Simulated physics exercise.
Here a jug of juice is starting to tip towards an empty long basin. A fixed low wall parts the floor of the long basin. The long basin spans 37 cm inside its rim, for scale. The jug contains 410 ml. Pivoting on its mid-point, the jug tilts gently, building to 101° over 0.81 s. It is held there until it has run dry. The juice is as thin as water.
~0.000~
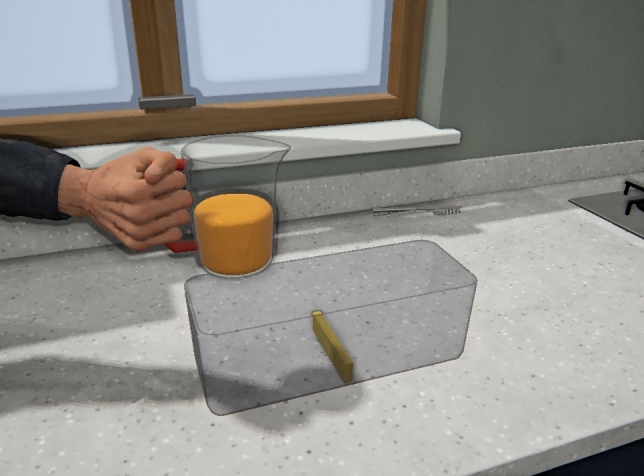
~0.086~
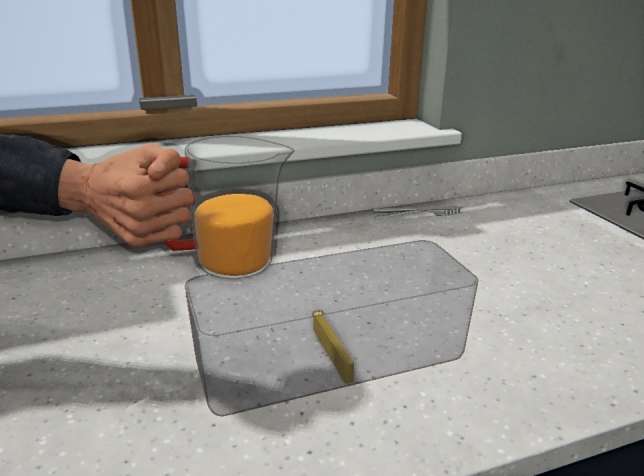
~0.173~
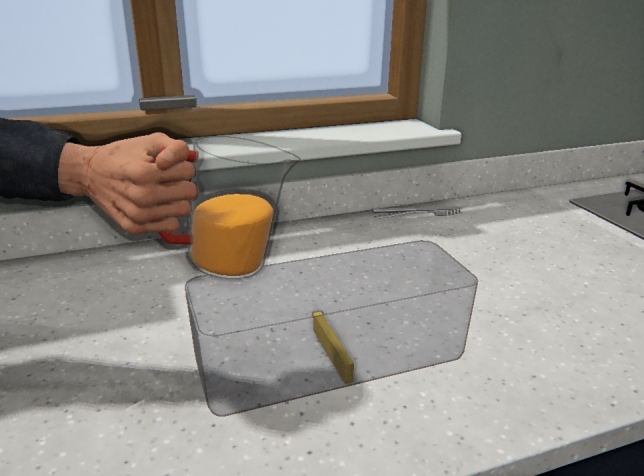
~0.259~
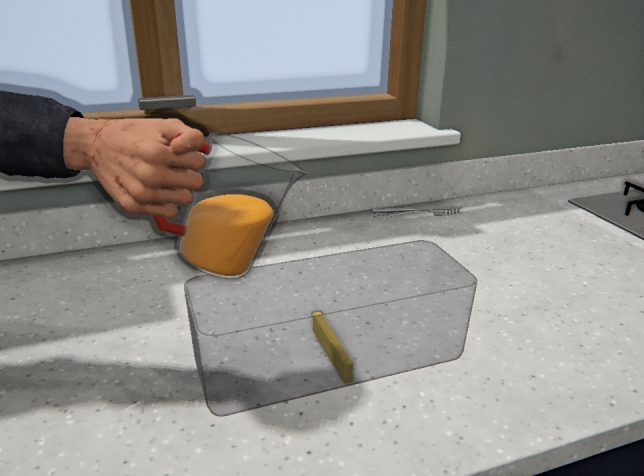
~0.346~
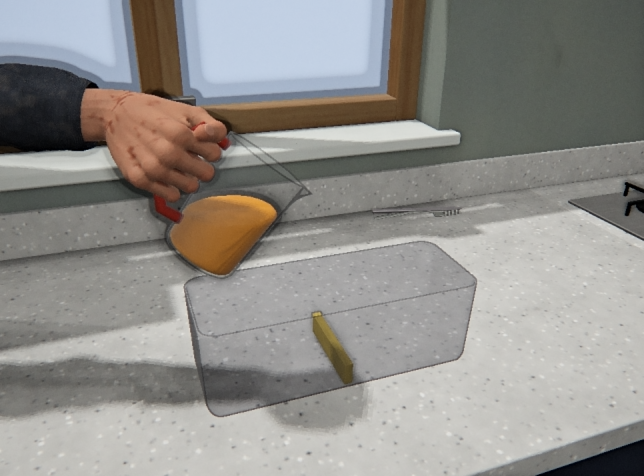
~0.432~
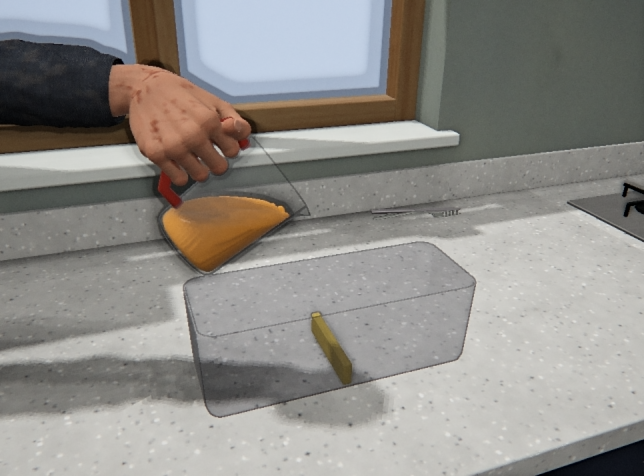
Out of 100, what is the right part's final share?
About 73 out of 100.
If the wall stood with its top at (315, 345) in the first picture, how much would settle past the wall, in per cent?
Then roughly 90 per cent would end up there.
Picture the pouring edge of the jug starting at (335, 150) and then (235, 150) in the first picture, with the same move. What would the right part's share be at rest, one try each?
The first try gives 90 percent and the second 10 percent.
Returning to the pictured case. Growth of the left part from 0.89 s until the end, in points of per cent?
Difference: Approx. 10 %.
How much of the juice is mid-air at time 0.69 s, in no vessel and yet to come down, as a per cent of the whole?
My guess is roughly 20 %.
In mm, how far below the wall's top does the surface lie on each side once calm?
Left side: Around 28 mm. Right side: Around 18 mm.
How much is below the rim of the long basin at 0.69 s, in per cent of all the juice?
12 %, give or take.
By 0.69 s the tilt is 96° and 69 per cent is still to pour, 7 is left of the wall and 4 right of it.
By 0.89 s the tilt is 101° and 23 per cent is still to pour, 17 is left of the wall and 47 right of it.
By 1.09 s the tilt is 101° and 5 per cent is still to pour, 20 is left of the wall and 71 right of it.
By 1.31 s the tilt is 101° and 1 per cent is still to pour, 25 is left of the wall and 73 right of it.
At rest 26 per cent lies left of the wall, 73 right of it and 0 outside.
